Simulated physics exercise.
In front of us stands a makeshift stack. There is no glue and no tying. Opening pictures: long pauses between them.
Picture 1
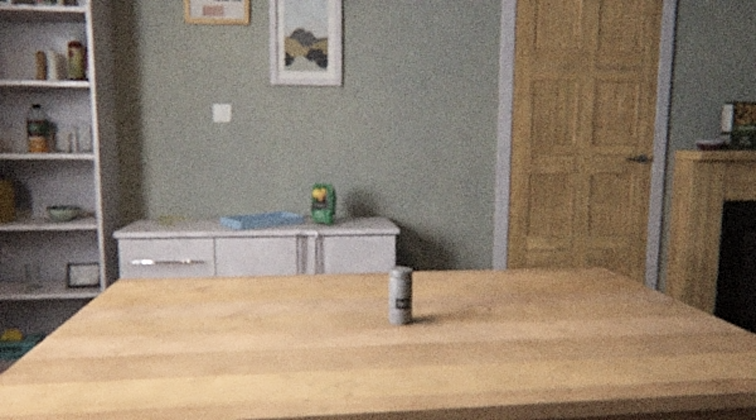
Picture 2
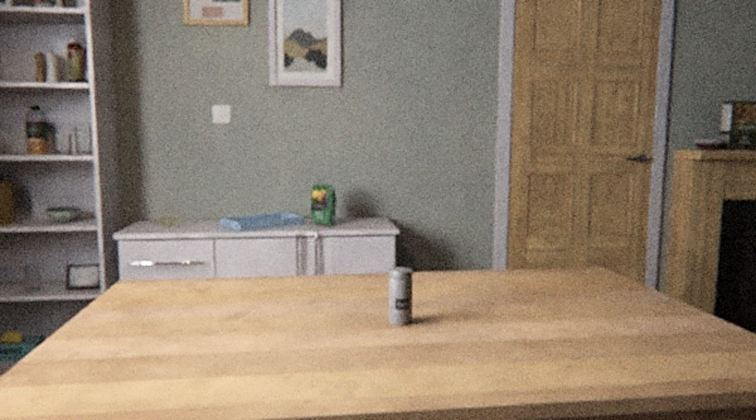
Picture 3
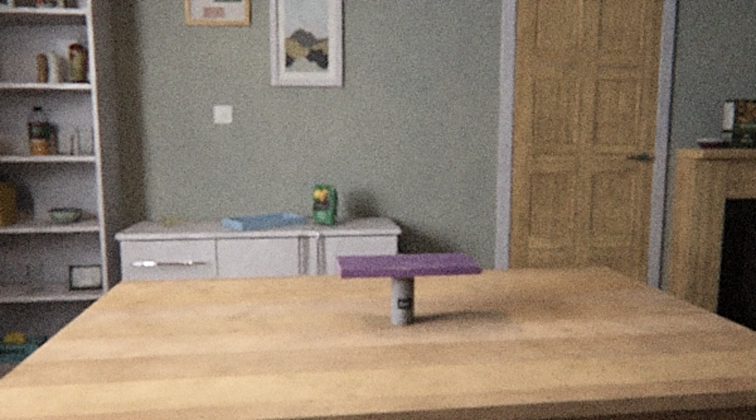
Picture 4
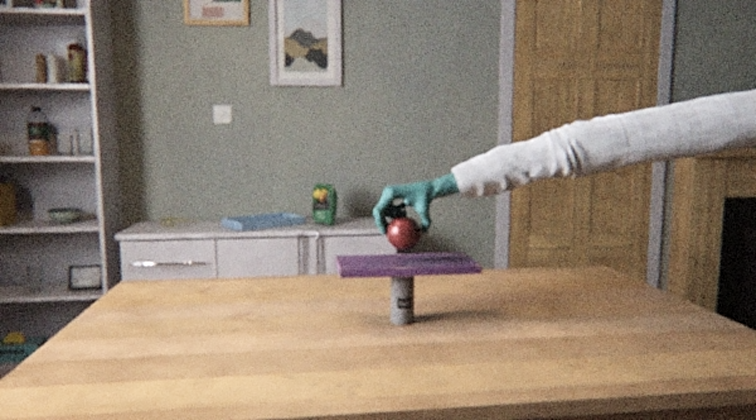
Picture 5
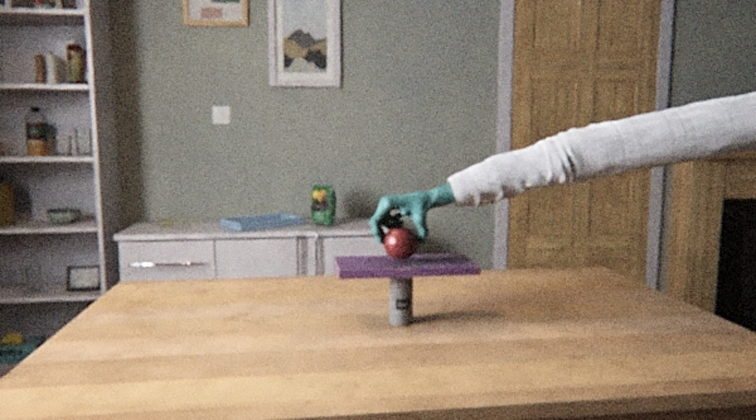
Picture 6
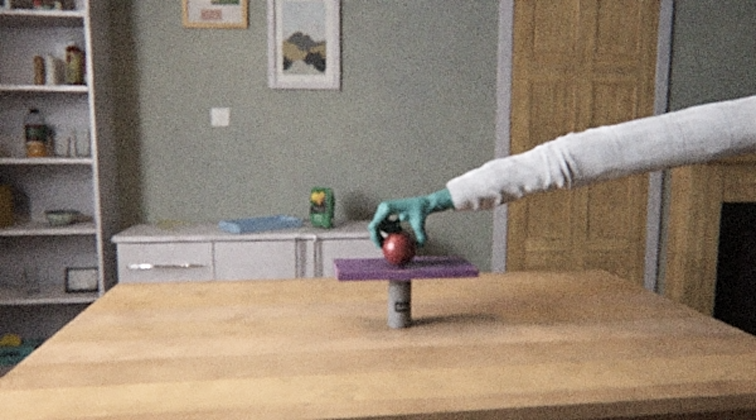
A small grey cylinder stands upright on a pale wooden table, seen from across the tabletop in a green-walled room with white shelves at left and a wooden door at right. A purple board appears balanced flat across its top, before a low white cabinet. A teal-gloved, white-sleeved arm from the right lowers a red apple onto the board, still gripping it, while the camera stays nearly still.
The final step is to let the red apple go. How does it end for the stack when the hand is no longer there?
The stack stays intact.
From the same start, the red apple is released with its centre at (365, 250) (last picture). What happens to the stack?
Result: The stack stays stable.
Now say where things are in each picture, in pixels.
In the first frame, the last thing is not in view yet.
In the second frame, the last thing is not in view yet.
In the third frame, the last thing is not in view yet; purple board (406, 265).
In the fourth frame, still above its spot; red apple (404, 233); purple board (406, 264).
In the fifth frame, still above its spot; red apple (401, 243); purple board (405, 265).
In the sixth frame, set down, still held; red apple (399, 249); purple board (403, 268).
Then, 0.20 s after the last picture, nothing has stirred.
Then, 0.50 s after the last picture, red apple resting near (399, 249).
At rest, all 3 in place. Seen from the same camera at the end, red apple near (399, 249). The stack keeps its balance.
